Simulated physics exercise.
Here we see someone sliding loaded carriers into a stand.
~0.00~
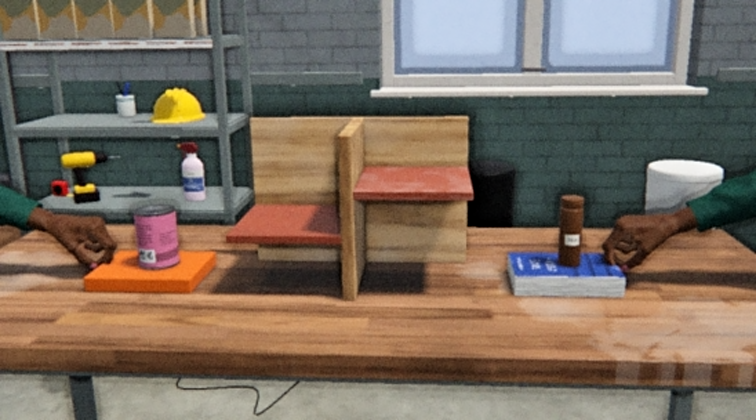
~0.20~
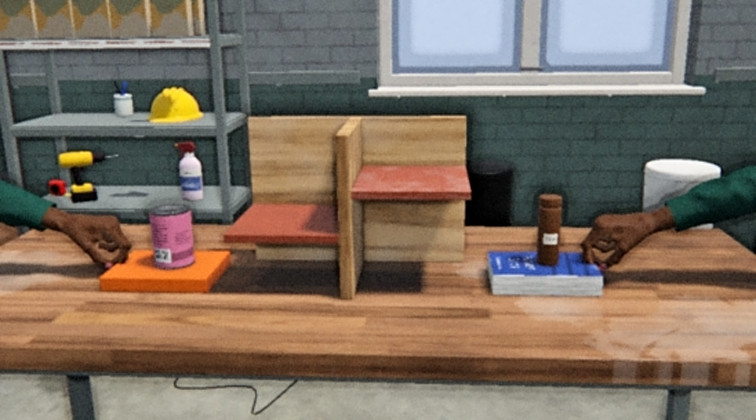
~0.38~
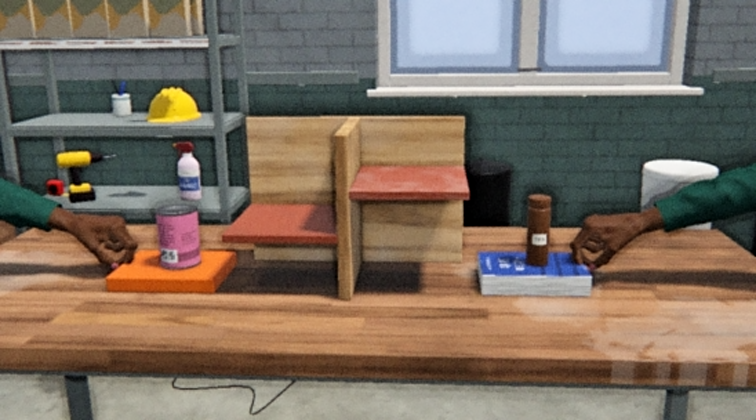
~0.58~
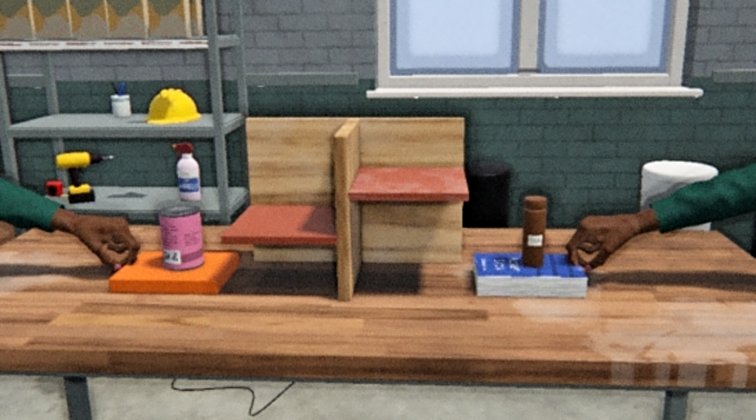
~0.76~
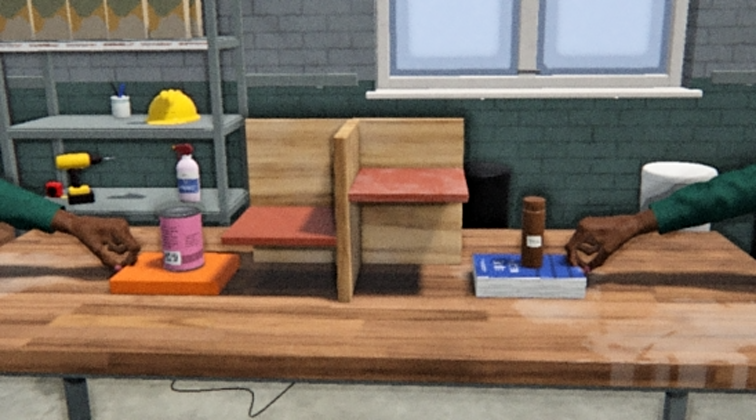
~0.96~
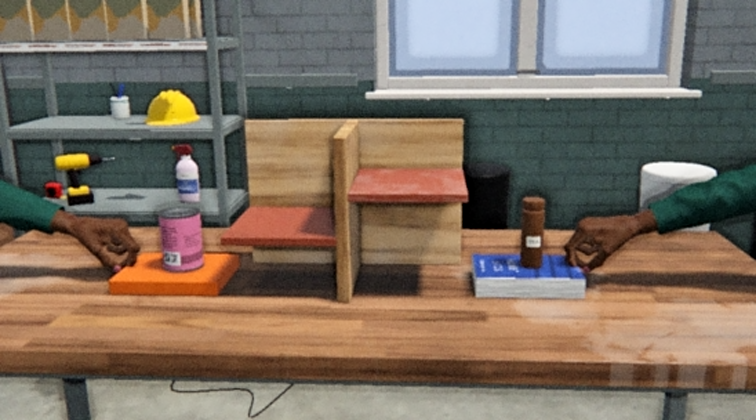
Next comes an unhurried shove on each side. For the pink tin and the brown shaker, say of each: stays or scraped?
Pink tin: Scraped; brown shaker: Stays.
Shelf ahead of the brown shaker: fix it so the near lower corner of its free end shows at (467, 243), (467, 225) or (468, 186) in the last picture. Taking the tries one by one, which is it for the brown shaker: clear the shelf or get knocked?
Hit, hit, free.
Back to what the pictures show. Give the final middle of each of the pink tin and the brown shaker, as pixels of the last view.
The pink tin ends at (193, 262) and the brown shaker at (419, 233).
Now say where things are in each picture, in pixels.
Hands sliding the things forward; pink tin (157, 237); brown shaker (571, 231); blue book (563, 274), in the first picture.
Hands sliding the things forward; brown shaker (549, 230); orange tray (168, 271), in the second picture.
Hands sliding the things forward; pink tin (179, 236); shelf (350, 204), in the third picture.
Hands sliding the things forward; brown shaker (534, 232); blue book (527, 274), in the fourth picture.
Hands sliding the things forward; pink tin (182, 239); orange tray (178, 273), in the fifth picture.
Hands sliding the things forward; pink tin (182, 239); brown shaker (533, 233); shelf (349, 207), in the sixth picture.
After 2.00 s, pink tin pushed back on its carrier near (217, 240); brown shaker riding along near (476, 233).
After 2.64 s, pink tin tipped 24° from how it was near (220, 239); brown shaker riding along near (430, 233).
After 2.84 s, pink tin tipped 55° from how it was near (211, 251); brown shaker riding along near (419, 232).
At rest (3.4 s), the pink tin is knocked back, near (193, 262); the brown shaker passes below, near (420, 233).
